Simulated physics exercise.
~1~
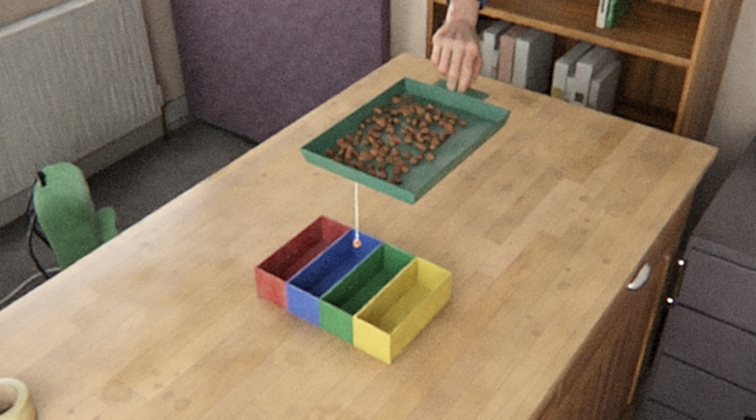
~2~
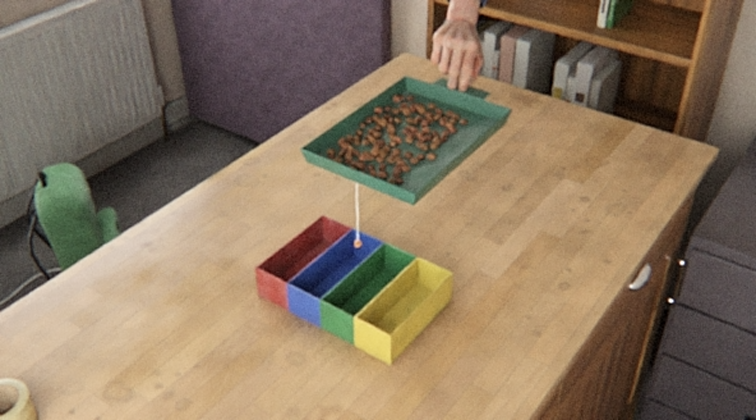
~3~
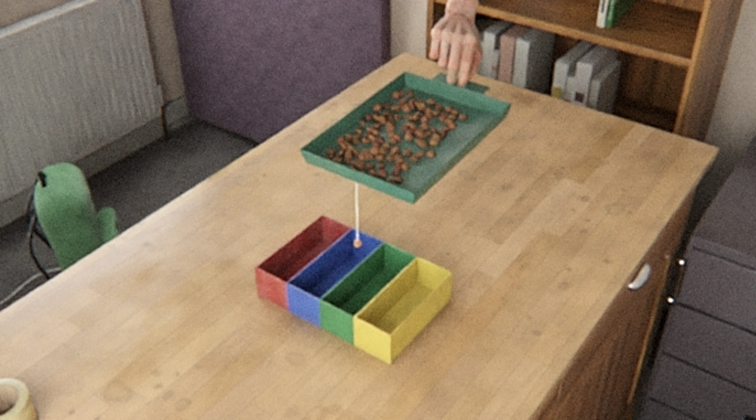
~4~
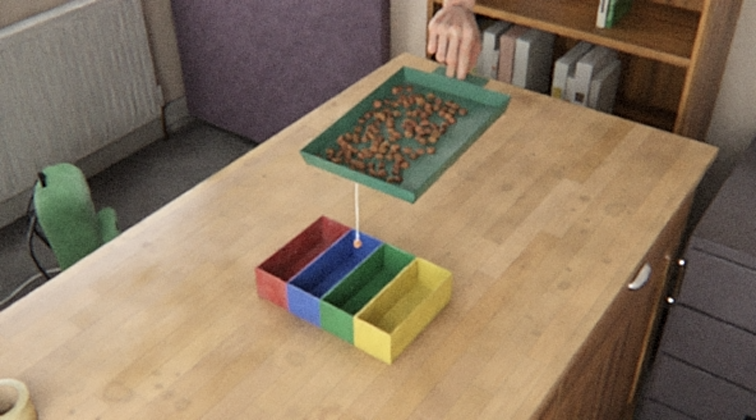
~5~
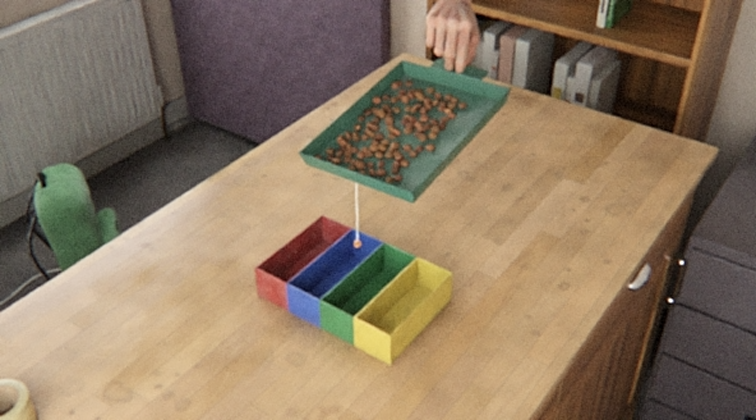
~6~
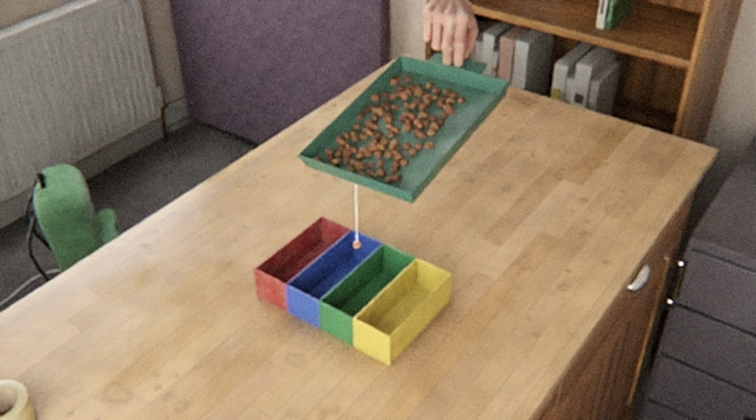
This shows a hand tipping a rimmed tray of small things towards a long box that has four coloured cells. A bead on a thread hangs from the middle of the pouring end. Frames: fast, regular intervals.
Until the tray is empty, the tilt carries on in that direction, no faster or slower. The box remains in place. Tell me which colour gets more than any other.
The red one gets the most.
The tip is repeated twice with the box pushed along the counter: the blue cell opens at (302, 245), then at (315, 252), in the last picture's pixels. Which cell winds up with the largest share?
First try: Blue. Second try: The cell in blue.
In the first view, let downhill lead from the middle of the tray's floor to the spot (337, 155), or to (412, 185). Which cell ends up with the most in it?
Case 1 - the red one. Case 2 - the yellow cell.
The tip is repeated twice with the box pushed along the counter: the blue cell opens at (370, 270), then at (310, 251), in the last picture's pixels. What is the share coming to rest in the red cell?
Respectively 30 percent and 20 percent.
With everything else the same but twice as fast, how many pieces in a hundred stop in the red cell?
Estimate: Around 60%.
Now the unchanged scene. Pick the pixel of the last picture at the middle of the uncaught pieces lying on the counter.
The middle lies near (218, 265).
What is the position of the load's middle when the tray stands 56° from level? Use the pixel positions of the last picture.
Centre estimate: (347, 137).
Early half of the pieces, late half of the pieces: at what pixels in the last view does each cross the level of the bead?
(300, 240) first, (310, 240) later.
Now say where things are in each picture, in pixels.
The first picture shows corners of the pouring end at (305, 147) and (413, 190), level; middle of the load at (391, 137), bits of dog kibble; bead on its thread at (357, 244); red cell at (271, 286); blue cell at (303, 302); green cell at (337, 320); yellow cell at (372, 338).
The second picture shows corners of the pouring end at (306, 148) and (414, 191), level; middle of the load at (392, 136).
The third picture shows corners of the pouring end at (305, 148) and (413, 190), tipped barely, lowest at the left corner; middle of the load at (392, 134).
The fourth picture shows corners of the pouring end at (304, 150) and (412, 190), tipped a little, lowest at the left corner; middle of the load at (391, 131).
The fifth picture shows corners of the pouring end at (304, 151) and (411, 189), tipped a little, lowest at the left corner; middle of the load at (391, 129).
The sixth picture shows corners of the pouring end at (303, 153) and (410, 190), tipped a little, lowest at the left corner; middle of the load at (390, 127); red cell at (271, 288); blue cell at (303, 304); green cell at (337, 321); yellow cell at (372, 339).
Soon after the last picture, tray tipped steeply; all on the tray.
A little later, tray tipped right over; about a third on the tray; about a third in the red cell; a small part in the blue cell; about a quarter falling or outside the box.
Later still, tray tipped past a quarter turn; about two thirds in the red cell; about a quarter in the blue cell; a small part falling or outside the box.
At rest, tray tipped past a quarter turn; about two thirds in the red cell; about a quarter in the blue cell; none in the yellow cell; none in the green cell; a small part outside the box.
